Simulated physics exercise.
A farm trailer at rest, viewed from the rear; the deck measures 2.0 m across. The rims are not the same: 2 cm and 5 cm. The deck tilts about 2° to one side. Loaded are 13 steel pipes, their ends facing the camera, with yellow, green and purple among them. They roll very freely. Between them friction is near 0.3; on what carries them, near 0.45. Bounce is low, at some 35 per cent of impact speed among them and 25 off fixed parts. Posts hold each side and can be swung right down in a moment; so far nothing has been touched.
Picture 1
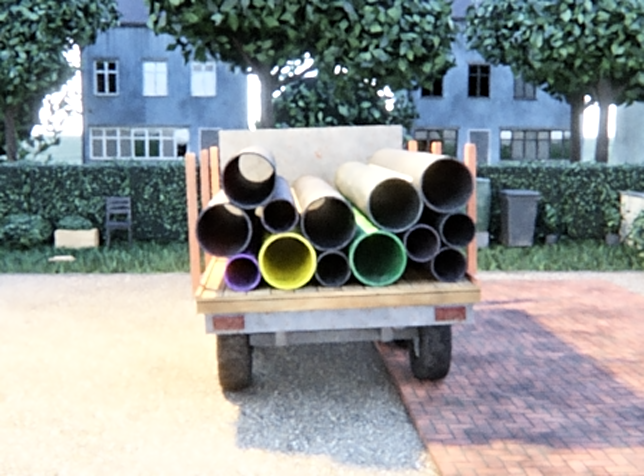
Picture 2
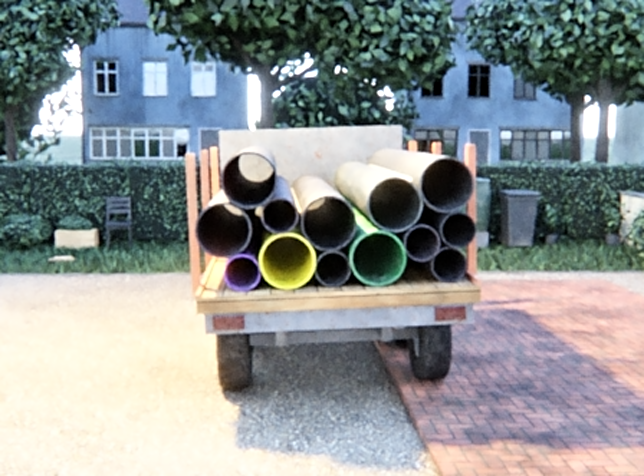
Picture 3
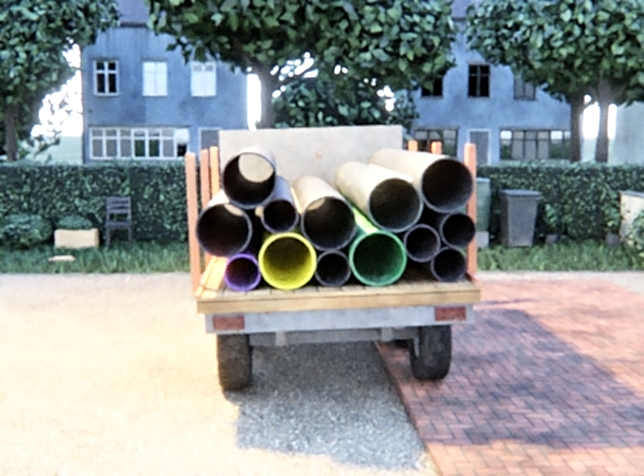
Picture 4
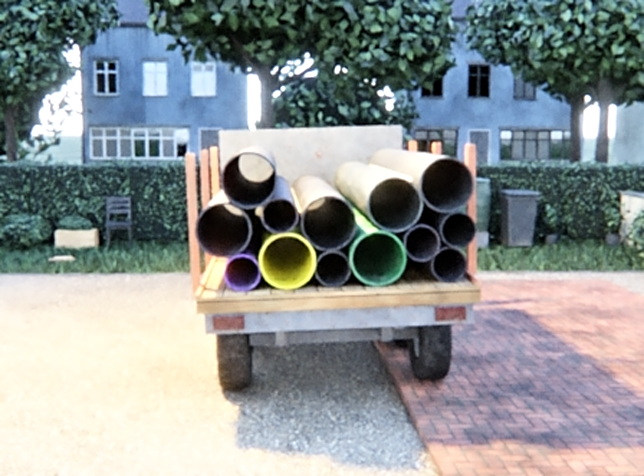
A flatbed trailer stacked with large pipes stands where pale ground meets red brick paving, seen from directly behind, with a hedge, leafy trees and a blue-grey building beyond. Along the bottom of the load, a purple-rimmed pipe lies at the left, a yellow one beside it and a green one right of centre, between reddish side posts. Nothing moves, and the camera stays still.
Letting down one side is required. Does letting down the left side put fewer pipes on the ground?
No, the right side loses fewer.
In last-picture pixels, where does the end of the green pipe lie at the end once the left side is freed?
It ends up close to (132, 361) in the last picture.
With the left side gone, after 2.0 s, yellow is on the deck, 25 cm from the left edge, rolling left; green is on the deck, 85 cm from the left edge, rolling left; purple is dropping off the left side; 4 of 13 are off.
With the left side gone, finally, yellow is on the ground to the left; green is on the ground to the left; purple is down on the left; 8 of 13 are off.
With the right side gone, after 1.7 s, yellow is on the deck, 65 cm from the left edge; green is on the deck, 70 cm from the right edge; purple is on the deck, 30 cm from the left edge; 3 of 13 are off.
With the right side gone, finally, yellow is on the deck, 65 cm from the left edge; green is on the deck, 70 cm from the right edge; purple is on the deck, 30 cm from the left edge; 3 of 13 are off.
